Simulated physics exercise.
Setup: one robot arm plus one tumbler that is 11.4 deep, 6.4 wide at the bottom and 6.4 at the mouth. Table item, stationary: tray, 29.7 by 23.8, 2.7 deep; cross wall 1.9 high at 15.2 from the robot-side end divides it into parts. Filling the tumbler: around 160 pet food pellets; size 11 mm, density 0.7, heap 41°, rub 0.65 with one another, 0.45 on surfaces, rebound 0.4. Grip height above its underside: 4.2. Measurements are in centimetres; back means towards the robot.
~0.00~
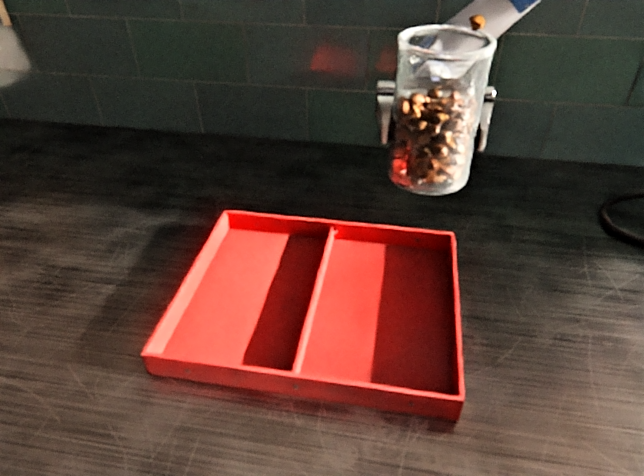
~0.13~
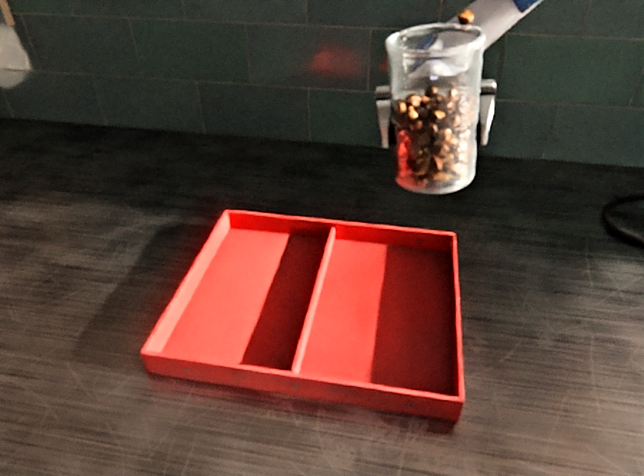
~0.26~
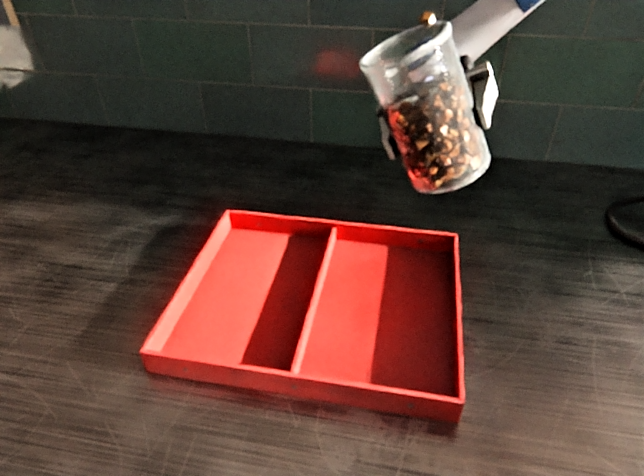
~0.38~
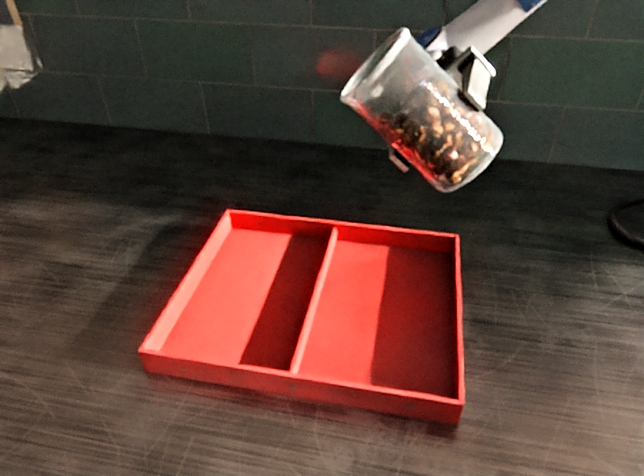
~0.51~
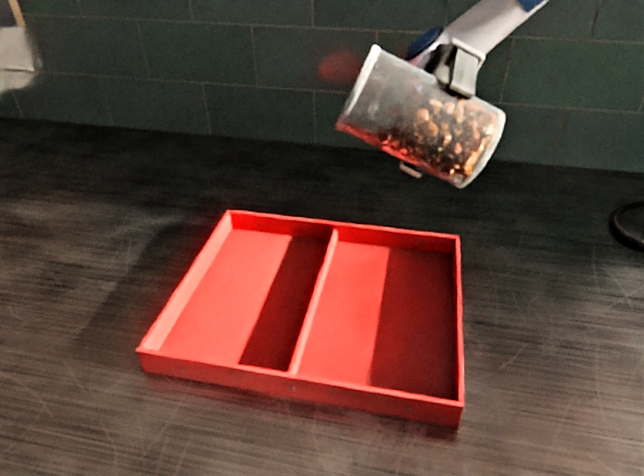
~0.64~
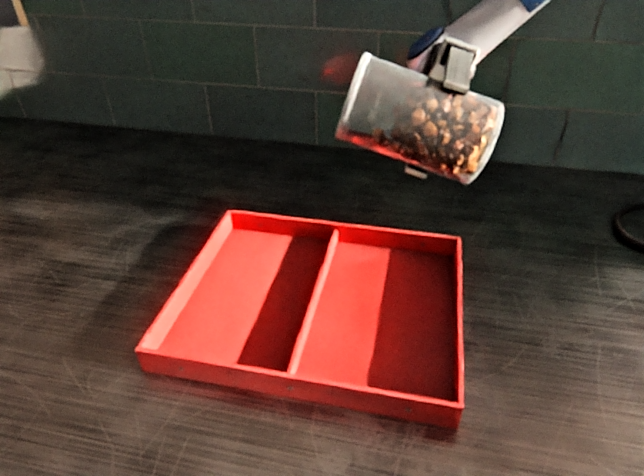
A clear tumbler partly filled with brown and tan pellets, held by a robot arm reaching in from the upper right, starts nearly upright and tilts steadily to the left until it lies close to horizontal, the pellets shifting along its lower side. Below it, a red tray split by a cross wall into two empty compartments rests still on a dark, streaked tabletop. The view looks down at an angle towards a dark green tiled wall, and the camera stays essentially steady.
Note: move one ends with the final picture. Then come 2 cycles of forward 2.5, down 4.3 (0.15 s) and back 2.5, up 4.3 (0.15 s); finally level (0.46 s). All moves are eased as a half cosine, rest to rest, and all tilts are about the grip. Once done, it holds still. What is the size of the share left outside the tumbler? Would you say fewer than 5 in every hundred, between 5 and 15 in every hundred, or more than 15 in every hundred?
Fewer than 5 in every hundred.
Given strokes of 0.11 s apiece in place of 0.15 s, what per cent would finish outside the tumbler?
I'd expect some 0 per cent.
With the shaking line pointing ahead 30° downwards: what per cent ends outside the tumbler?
About 0 per cent.
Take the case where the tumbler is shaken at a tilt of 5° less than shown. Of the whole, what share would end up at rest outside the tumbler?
Some 0 %.
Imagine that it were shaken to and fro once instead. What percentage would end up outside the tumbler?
Then about 0 per cent.
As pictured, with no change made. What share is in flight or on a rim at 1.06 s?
0 %.
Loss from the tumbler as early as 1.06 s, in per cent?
About 0 per cent.
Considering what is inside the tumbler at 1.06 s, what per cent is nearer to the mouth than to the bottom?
I'd say close to 25 per cent.
After 1.06 s, tilted 74° forward, highest piece 21 above the table; 158 in the tumbler.
After 1.49 s, tilted 32° forward, highest piece 25 above the table; 158 in the tumbler.
After 1.90 s, level, highest piece 27 above the table; 158 in the tumbler.
After 2.95 s, level, highest piece 27 above the table; 158 in the tumbler.
At rest, 158 in the tumbler. That is 0 % outside the tumbler.
